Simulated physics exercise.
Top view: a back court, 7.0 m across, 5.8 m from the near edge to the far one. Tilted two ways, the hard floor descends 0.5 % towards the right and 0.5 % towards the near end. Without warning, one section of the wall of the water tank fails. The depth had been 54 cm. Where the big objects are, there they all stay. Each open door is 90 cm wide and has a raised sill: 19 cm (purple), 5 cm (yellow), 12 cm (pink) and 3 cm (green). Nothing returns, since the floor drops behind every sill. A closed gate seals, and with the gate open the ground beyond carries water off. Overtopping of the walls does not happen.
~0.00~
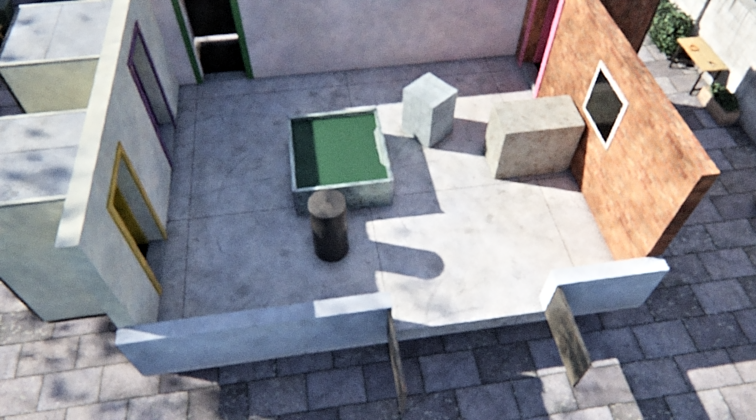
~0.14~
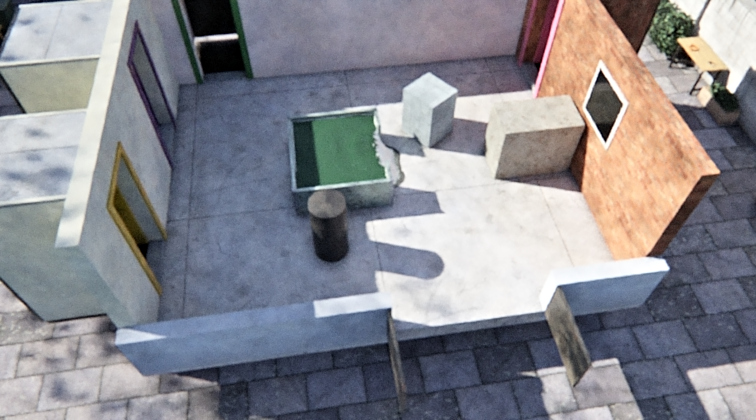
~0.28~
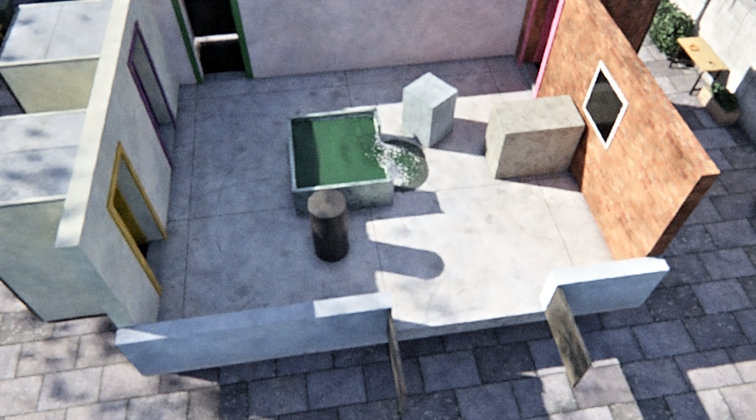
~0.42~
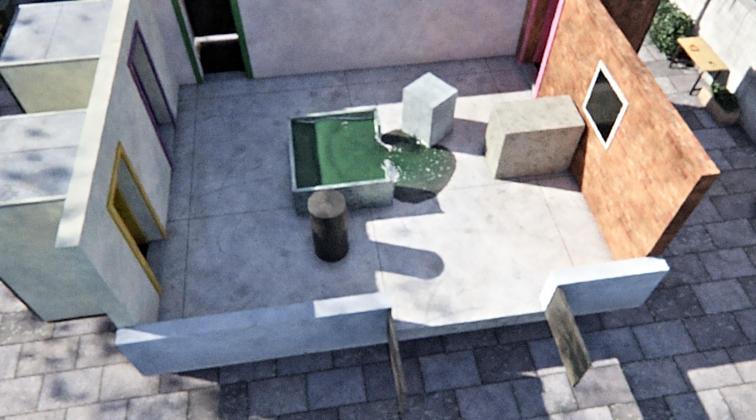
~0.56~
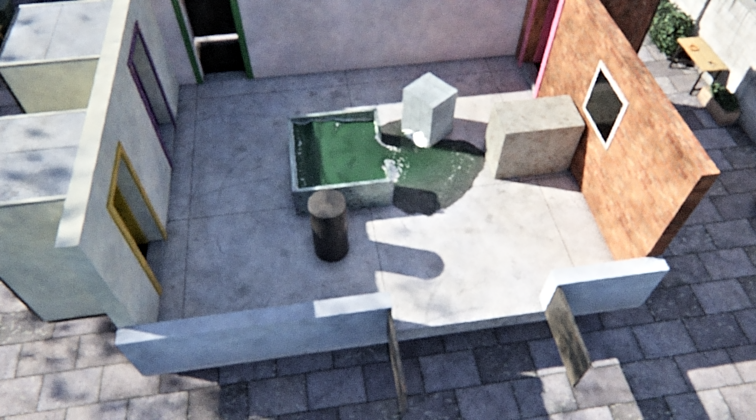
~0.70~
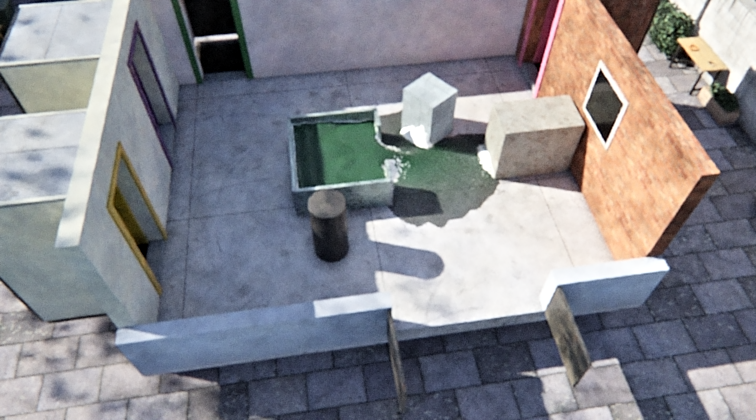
A paved back court with a pale concrete floor is seen from high above, between whitish walls and an orange brick wall on the right. A square tank of green water sits near the middle, with a dark cylinder in front and a white block and a beige box to its right. The tank's right side breaks open and water pours out, spreading rightward around the blocks and toward the near side, while the camera stays still.
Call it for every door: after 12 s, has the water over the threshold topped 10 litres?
Purple door not topped, yellow door not topped, pink door not topped, green door not topped.
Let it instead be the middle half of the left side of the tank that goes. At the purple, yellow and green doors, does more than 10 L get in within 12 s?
The purple door comes out less than that, the yellow door more than that and the green door more than that.
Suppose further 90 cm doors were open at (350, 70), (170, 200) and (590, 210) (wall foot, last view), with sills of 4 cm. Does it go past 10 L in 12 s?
Note, doorways in listed order: Stays short, stays short, goes beyond.
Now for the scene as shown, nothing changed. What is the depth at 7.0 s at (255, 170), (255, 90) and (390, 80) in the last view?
About 0, 1 and 3 cm respectively.
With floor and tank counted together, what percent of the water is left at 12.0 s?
About 74 percent of the water remains.
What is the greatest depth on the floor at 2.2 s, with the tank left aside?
Depth max: Approx. 28 cm.
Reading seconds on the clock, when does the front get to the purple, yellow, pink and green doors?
Lab note: Purple = 10.5 s, yellow = not in the 12 s, pink = 1.8 s, green = 8.5 s.
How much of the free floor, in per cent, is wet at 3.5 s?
About 35 per cent.
After 1.4 s water covers 20 % of the floor and is deepest (30 cm) near (487, 165); purple door not reached, yellow door not reached, pink door not reached, green door not reached.
After 2.2 s water covers 30 % of the floor and is deepest (28 cm) near (625, 285); purple door not reached, yellow door not reached, pink door 7 cm at the sill, 0 L in, green door not reached.
After 3.5 s water covers 35 % of the floor and is deepest (19 cm) near (487, 165); purple door not reached, yellow door not reached, pink door 7 cm at the sill, 0 L in, green door not reached.
After 7.0 s water covers 50 % of the floor and is deepest (10 cm) near (614, 286); purple door not reached, yellow door not reached, pink door 6 cm at the sill, 0 L in, green door not reached.
After 12.0 s water covers 70 % of the floor and is deepest (5 cm) near (625, 285); purple door 2 cm at the sill, 0 L in, yellow door not reached, pink door 4 cm at the sill, 0 L in, green door 1 cm at the sill, 0 L in.
